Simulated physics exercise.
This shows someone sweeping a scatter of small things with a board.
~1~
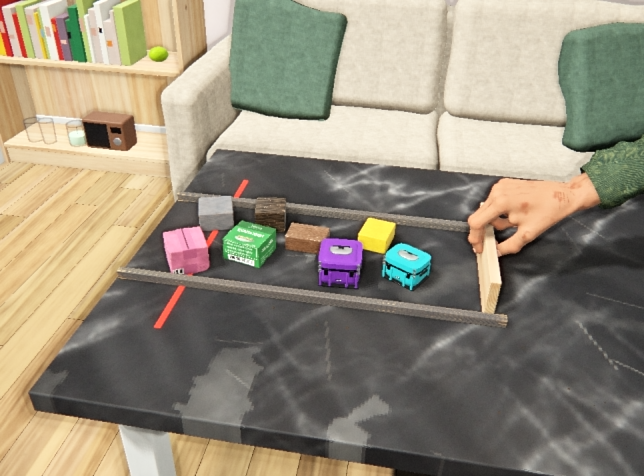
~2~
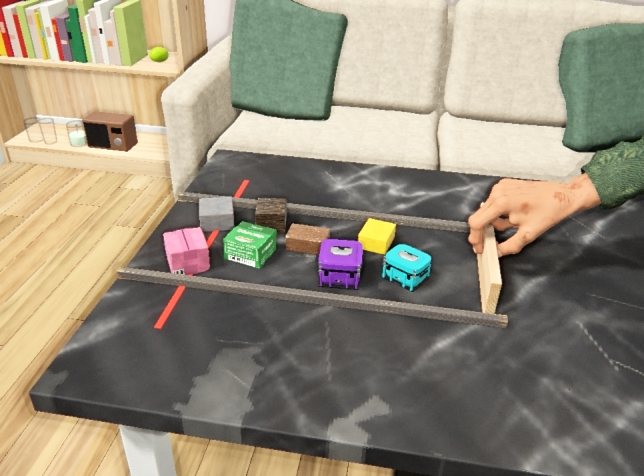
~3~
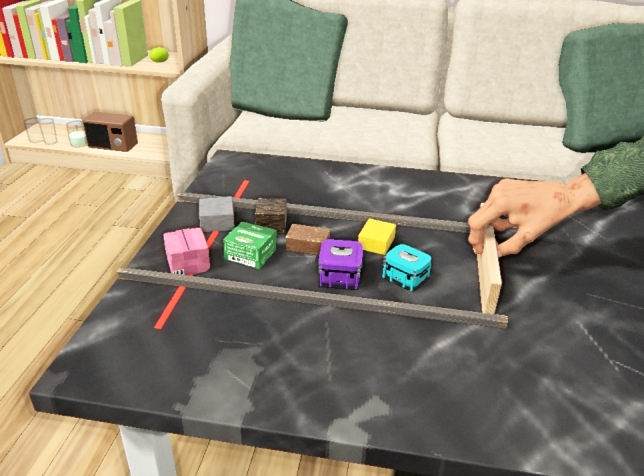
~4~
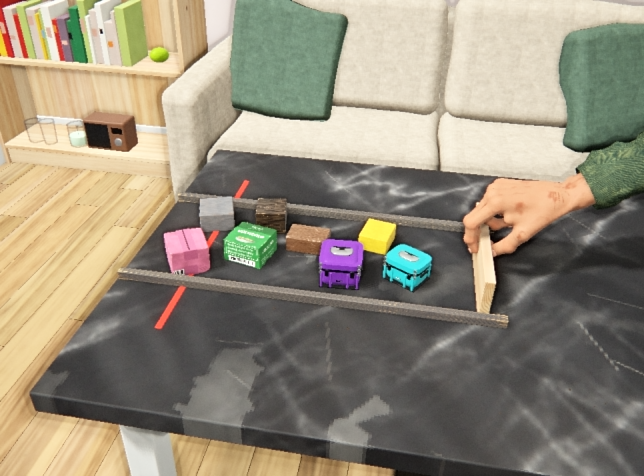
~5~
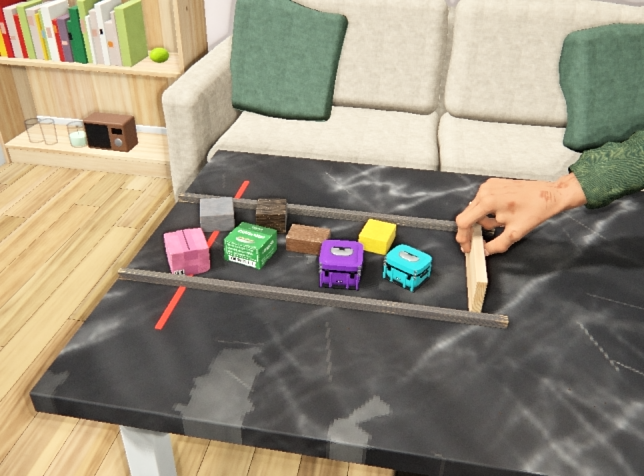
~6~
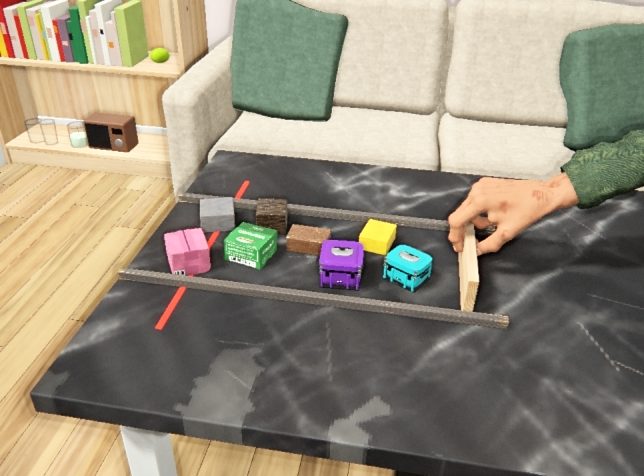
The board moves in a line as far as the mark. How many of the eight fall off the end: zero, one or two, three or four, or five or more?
In the end the number that fall off is three or four.
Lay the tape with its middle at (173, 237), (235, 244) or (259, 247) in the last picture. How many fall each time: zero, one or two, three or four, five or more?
In that order: At least five; either one or two; zero.
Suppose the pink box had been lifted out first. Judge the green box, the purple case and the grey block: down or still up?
The green box comes down; the purple case survives; the grey block goes over.
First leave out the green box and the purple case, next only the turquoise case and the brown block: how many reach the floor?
It would be 1 and 1.
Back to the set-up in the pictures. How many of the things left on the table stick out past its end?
That would be 2.
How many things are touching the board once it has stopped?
In contact: 2.
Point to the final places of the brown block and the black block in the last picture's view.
First (167, 229), then (185, 205).
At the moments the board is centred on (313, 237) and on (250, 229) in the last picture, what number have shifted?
The counts are 6 and 8.
Soon after, none off yet; pink box at rest near (188, 252); grey block at rest near (218, 215); green box at rest near (251, 245).
Then, none off yet; pink box moved a little near (168, 253); grey block at rest near (218, 215); green box moved about its own width near (191, 235).
At rest, the number that fall off is three or four; fallen, green box, grey block and pink box.
